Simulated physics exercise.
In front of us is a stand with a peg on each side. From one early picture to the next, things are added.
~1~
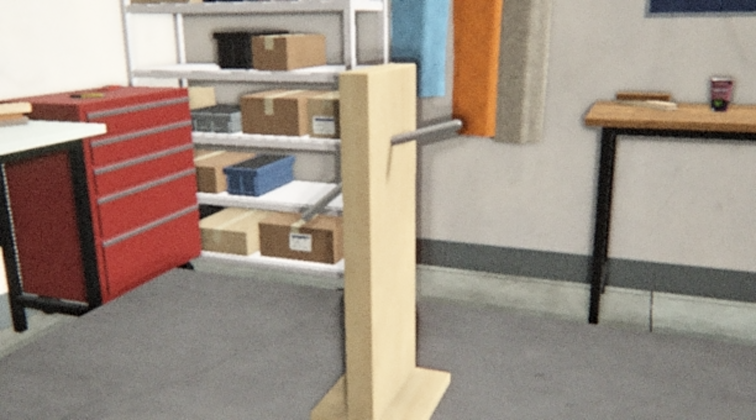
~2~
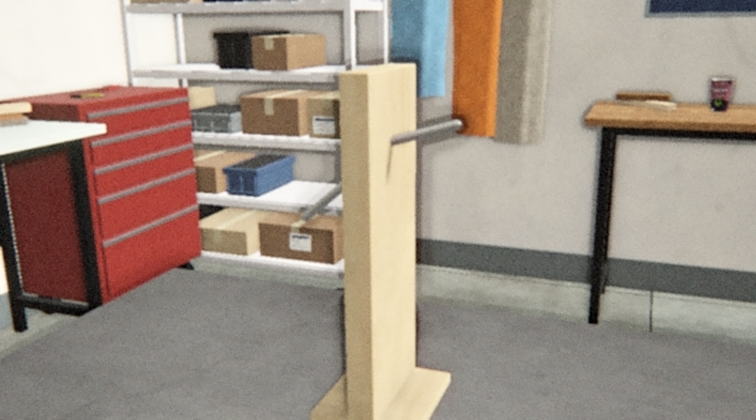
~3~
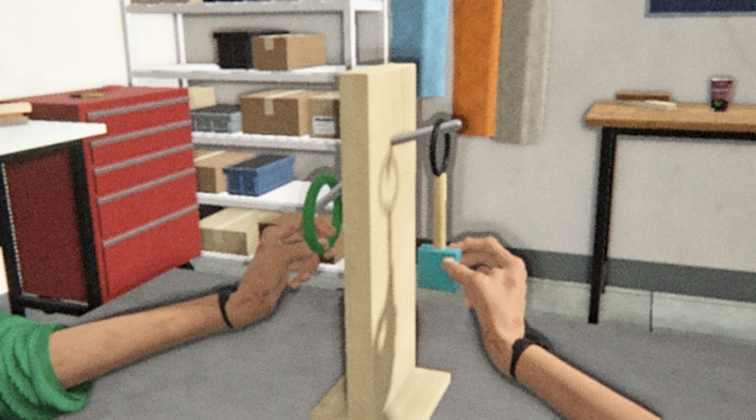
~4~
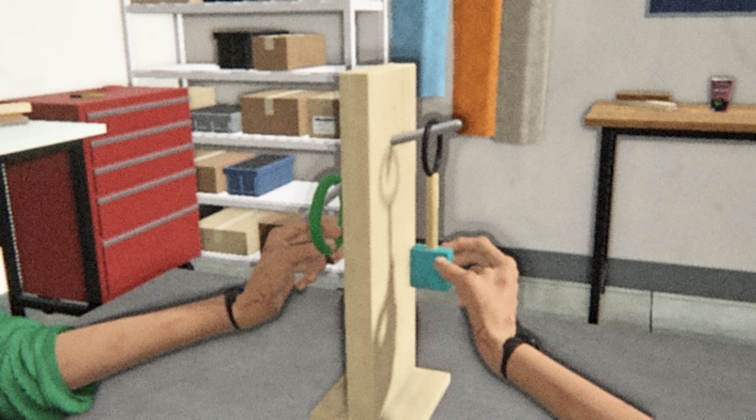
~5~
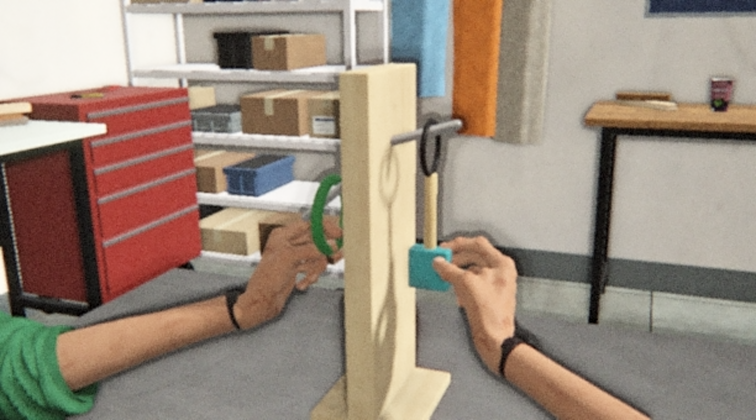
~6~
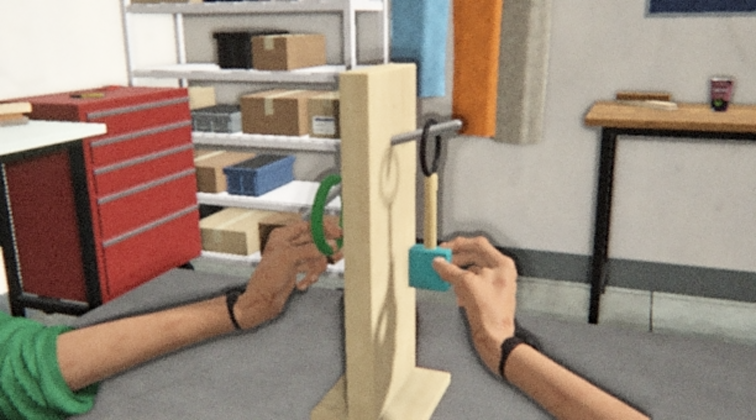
We see a wooden stand with a peg on each side, then two hands bring in a green ring on the left and a turquoise brush on the right, shift them slightly inward, and keep holding them there.
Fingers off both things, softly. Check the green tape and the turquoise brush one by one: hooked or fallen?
Seen one by one - green tape: Fallen, turquoise brush: Hooked.
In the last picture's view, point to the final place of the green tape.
End position, centre: Approx. (250, 375).
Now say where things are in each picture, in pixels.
The first frame shows peg stand (381, 245).
The second frame shows peg stand (381, 245).
The third frame shows still on the way; green tape (324, 213); peg stand (381, 245).
The fourth frame shows still on the way; turquoise brush (432, 205); peg stand (381, 245).
The fifth frame shows still on the way; green tape (332, 215); peg stand (381, 245).
The sixth frame shows in place, still held; green tape (332, 215); turquoise brush (430, 206); peg stand (381, 245).
Then, 0.26 s past the last view, green tape in the air near (297, 278); turquoise brush at rest near (429, 206).
Finally, the green tape slips down, near (250, 375); the turquoise brush hangs there, near (428, 207).
